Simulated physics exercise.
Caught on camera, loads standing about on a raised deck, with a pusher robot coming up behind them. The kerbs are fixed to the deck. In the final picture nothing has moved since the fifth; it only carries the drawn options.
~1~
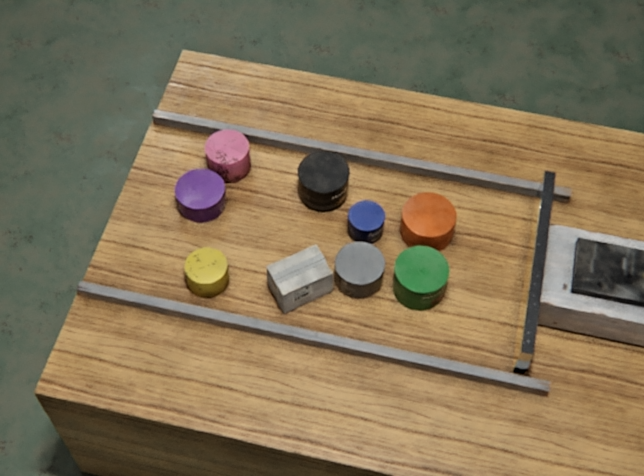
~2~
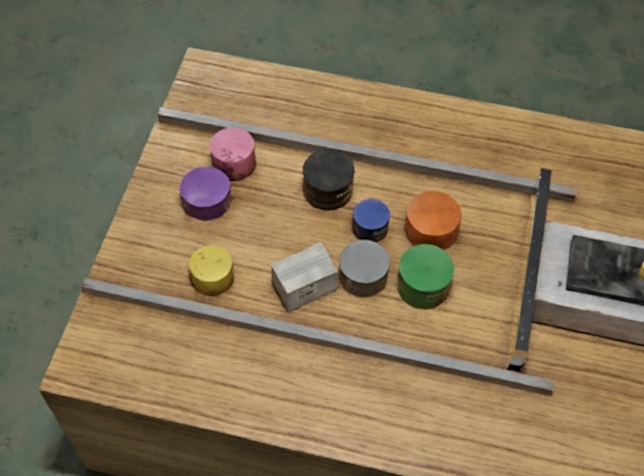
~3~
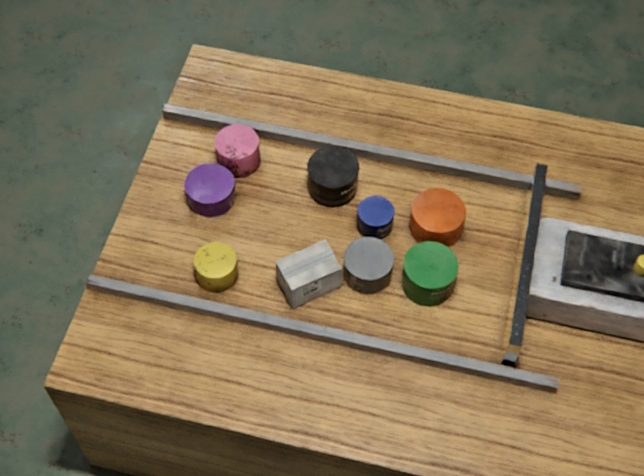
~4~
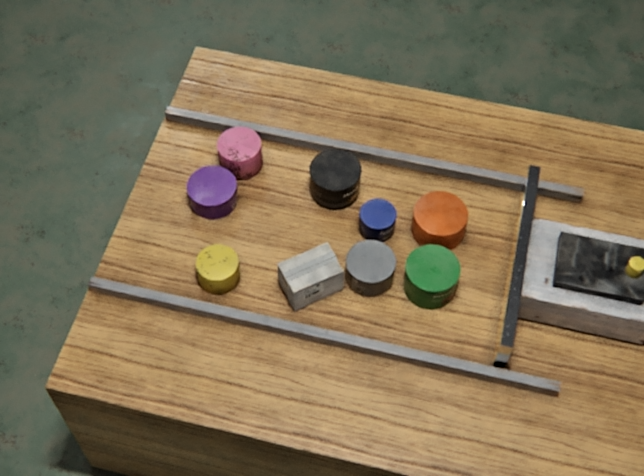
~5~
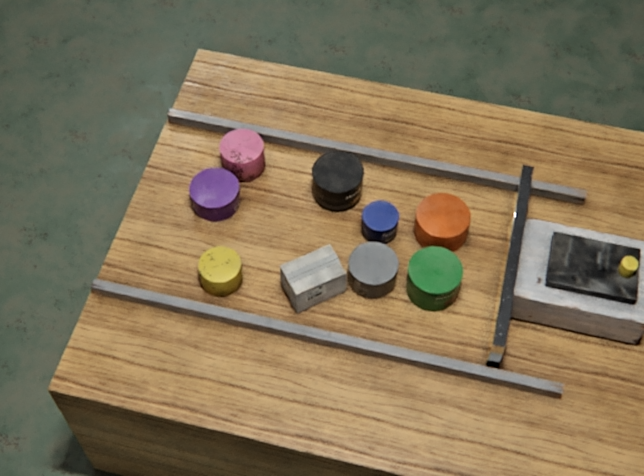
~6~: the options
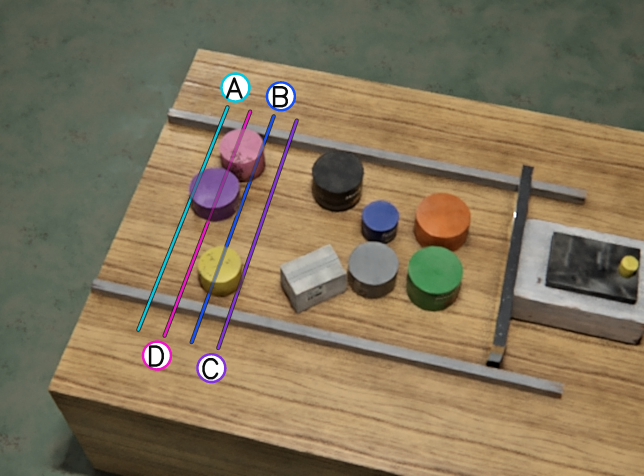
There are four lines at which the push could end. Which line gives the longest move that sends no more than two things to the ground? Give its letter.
Stop at D.
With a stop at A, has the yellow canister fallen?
Yes.
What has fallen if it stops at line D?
It is the purple pail.
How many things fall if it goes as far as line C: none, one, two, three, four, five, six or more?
The count is none.
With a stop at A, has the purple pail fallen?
Yes.
On the marked copy, A at (186, 210); B at (236, 220); C at (261, 225); D at (211, 215).
Following D. Soon after the start, robot (471, 241); white parcel (279, 284); black pail (332, 179).
Later, robot (360, 218); purple pail (195, 189); pink canister (212, 146).
In the end, robot (277, 201); purple pail over the edge; pink canister (165, 130); one fallen.
As for the rest, A drops five; B is within the limit but short; C is within the limit but short.
